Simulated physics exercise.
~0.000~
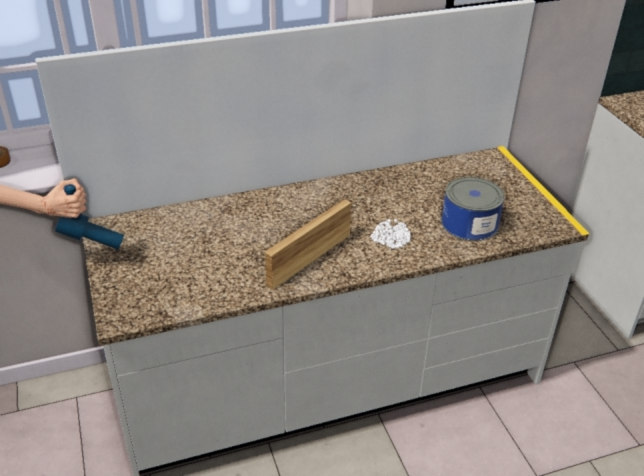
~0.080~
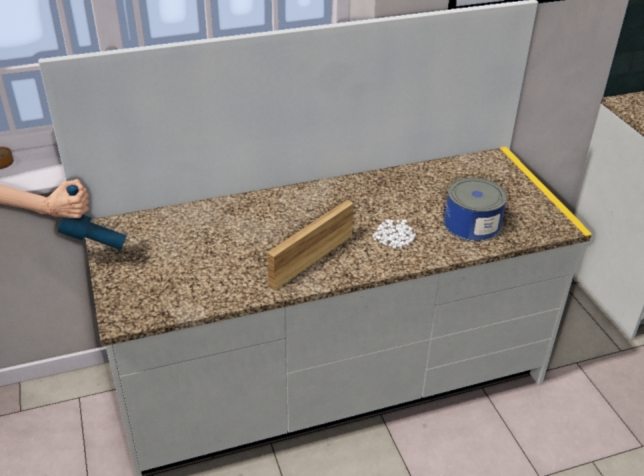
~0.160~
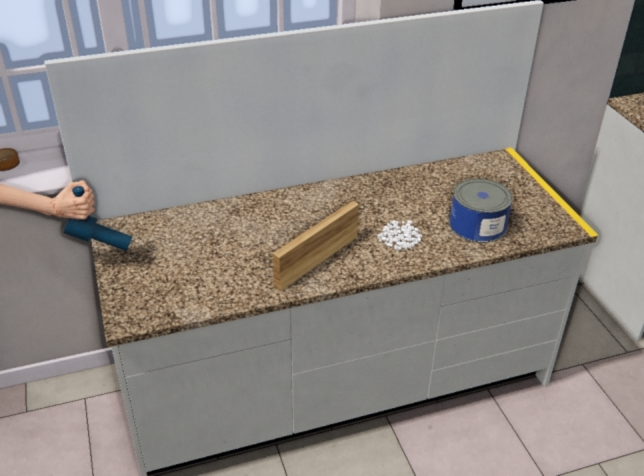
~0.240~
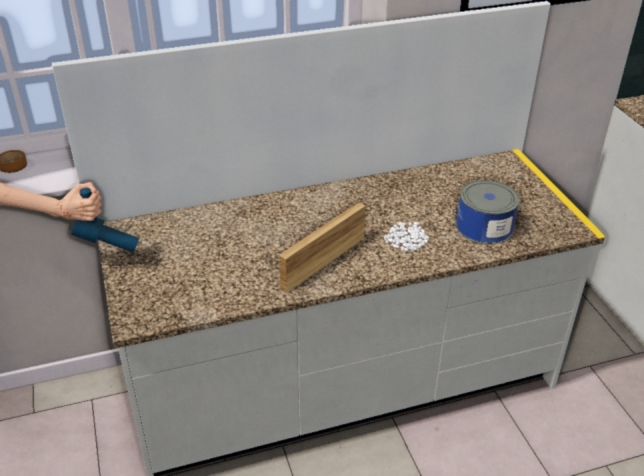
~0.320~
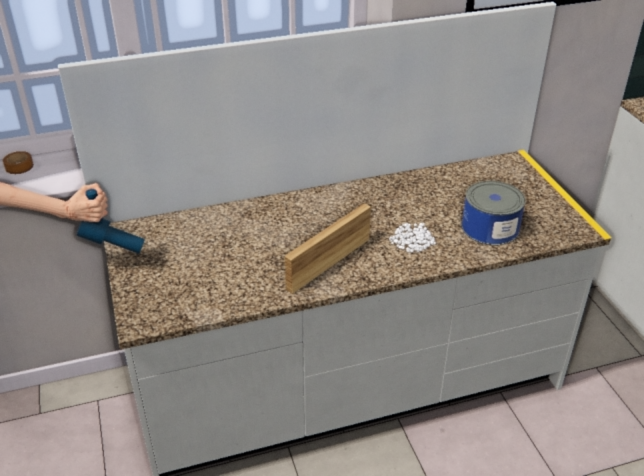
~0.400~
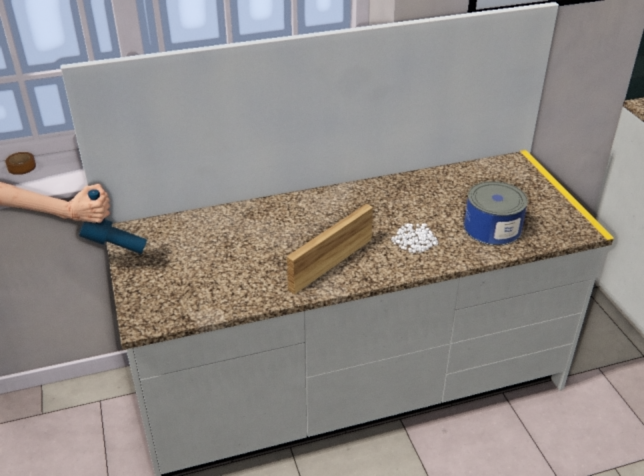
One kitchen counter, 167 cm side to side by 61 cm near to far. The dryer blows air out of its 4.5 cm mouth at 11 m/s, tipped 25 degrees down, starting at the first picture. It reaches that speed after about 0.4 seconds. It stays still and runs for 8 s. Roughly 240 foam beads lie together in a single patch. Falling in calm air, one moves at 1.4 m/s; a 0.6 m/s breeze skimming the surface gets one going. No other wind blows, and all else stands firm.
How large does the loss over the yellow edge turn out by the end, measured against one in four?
By the end it is not above one in four.
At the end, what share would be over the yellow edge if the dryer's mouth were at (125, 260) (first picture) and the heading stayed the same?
Then around 0 percent.
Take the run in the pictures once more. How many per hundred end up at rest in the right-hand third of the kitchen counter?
I'd put it at about 0 percent.
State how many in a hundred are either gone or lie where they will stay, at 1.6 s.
The share is about 70 %.
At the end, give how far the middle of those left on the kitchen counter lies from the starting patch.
That works out close to 0 centimetres.
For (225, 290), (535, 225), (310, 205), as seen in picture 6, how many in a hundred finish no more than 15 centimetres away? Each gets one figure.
Roughly 0 %, 0 % and 0 %, in that order.
After 1.6 s, 0 % are over the yellow edge; the middle of those still in play is near (416, 239); 68 % have settled or left.
After 2.6 s, 0 % are over the yellow edge; the middle of those still in play is near (416, 239); 70 % have settled or left.
After 4.4 s, 0 % are over the yellow edge; the middle of those still in play is near (416, 239); 71 % have settled or left.
After 8.0 s, at the end, 0 % are over the yellow edge; the middle of those still in play is near (416, 239).
